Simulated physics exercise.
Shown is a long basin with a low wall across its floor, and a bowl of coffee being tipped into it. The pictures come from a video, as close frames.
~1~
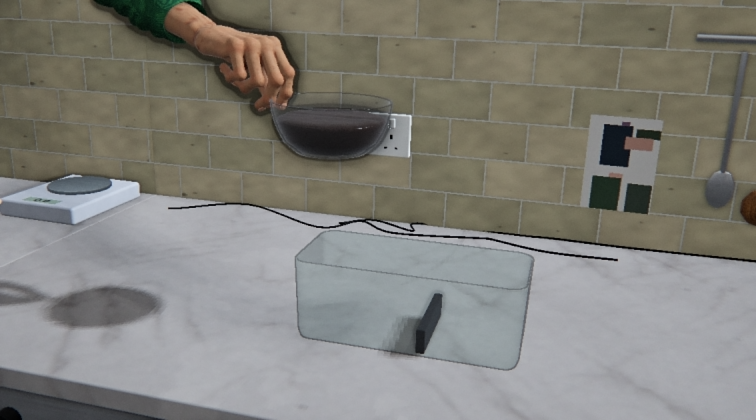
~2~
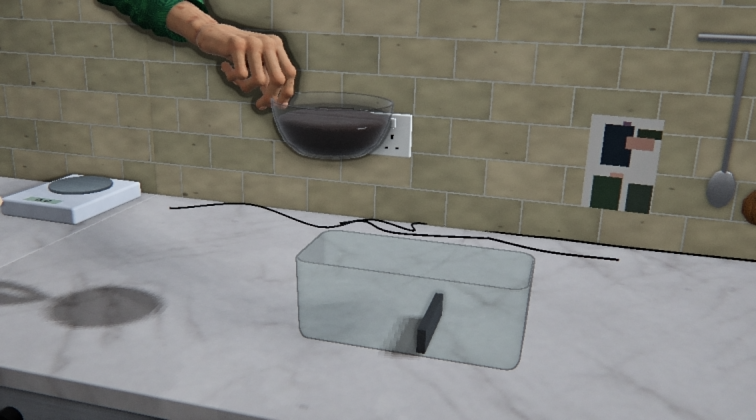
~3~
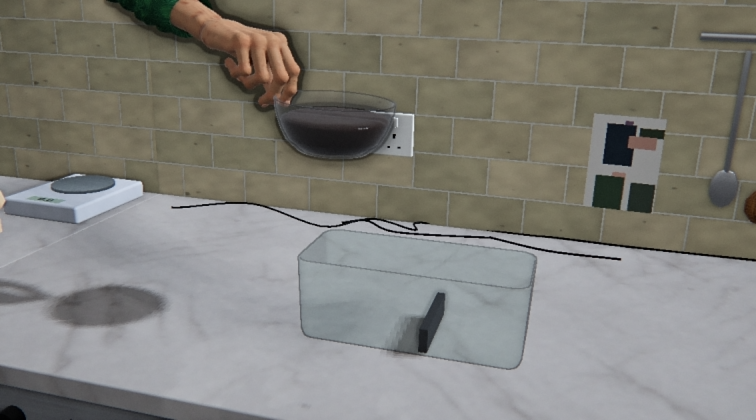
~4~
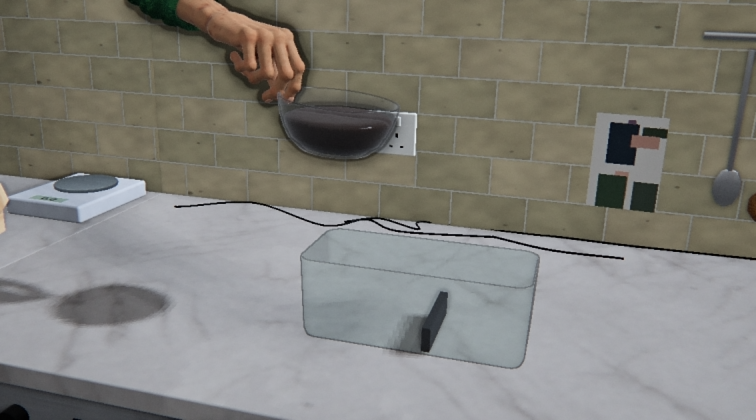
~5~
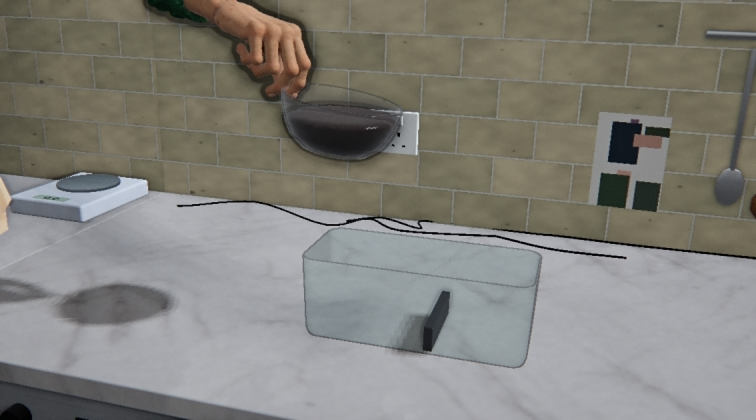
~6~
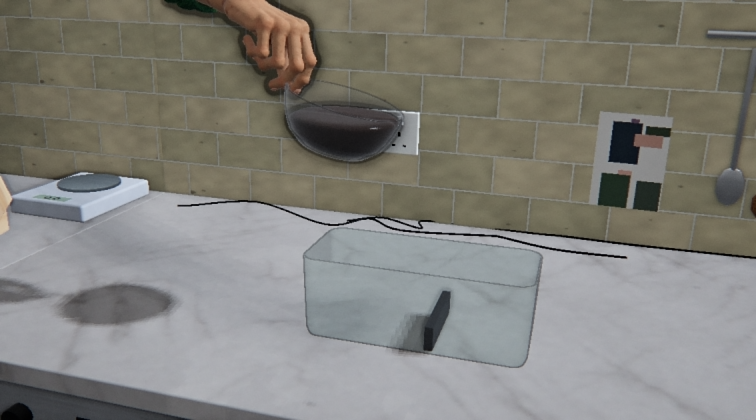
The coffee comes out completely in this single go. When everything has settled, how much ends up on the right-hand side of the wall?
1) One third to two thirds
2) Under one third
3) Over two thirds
(1) One third to two thirds.
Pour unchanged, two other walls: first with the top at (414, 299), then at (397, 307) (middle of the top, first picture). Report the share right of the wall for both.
65 % then 80 %, approximately.
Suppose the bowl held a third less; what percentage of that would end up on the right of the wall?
Estimated share: Close to 15 per cent.
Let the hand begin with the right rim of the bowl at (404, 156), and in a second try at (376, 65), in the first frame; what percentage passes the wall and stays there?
It works out to around 50 % and then around 30 %.
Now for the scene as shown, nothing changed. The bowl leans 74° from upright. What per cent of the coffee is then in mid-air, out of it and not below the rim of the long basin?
About 45 per cent.
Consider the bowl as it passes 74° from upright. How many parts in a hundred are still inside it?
Still holding around 35 %, give or take.
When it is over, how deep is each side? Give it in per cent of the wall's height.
Left near 40; right near 50.
A moment on, the bowl is tipped part way and 35 per cent is still to pour, 9 is left of the wall and 13 right of it.
Next, the bowl is tipped right over and 0 per cent is still to pour, 54 is left of the wall and 41 right of it.
Then the bowl is tipped right over and 0 per cent is still to pour, 57 is left of the wall and 42 right of it.
Later the bowl is tipped right over and 0 per cent is still to pour, 57 is left of the wall and 42 right of it.
At rest 57 per cent lies left of the wall, 42 right of it and 1 outside.
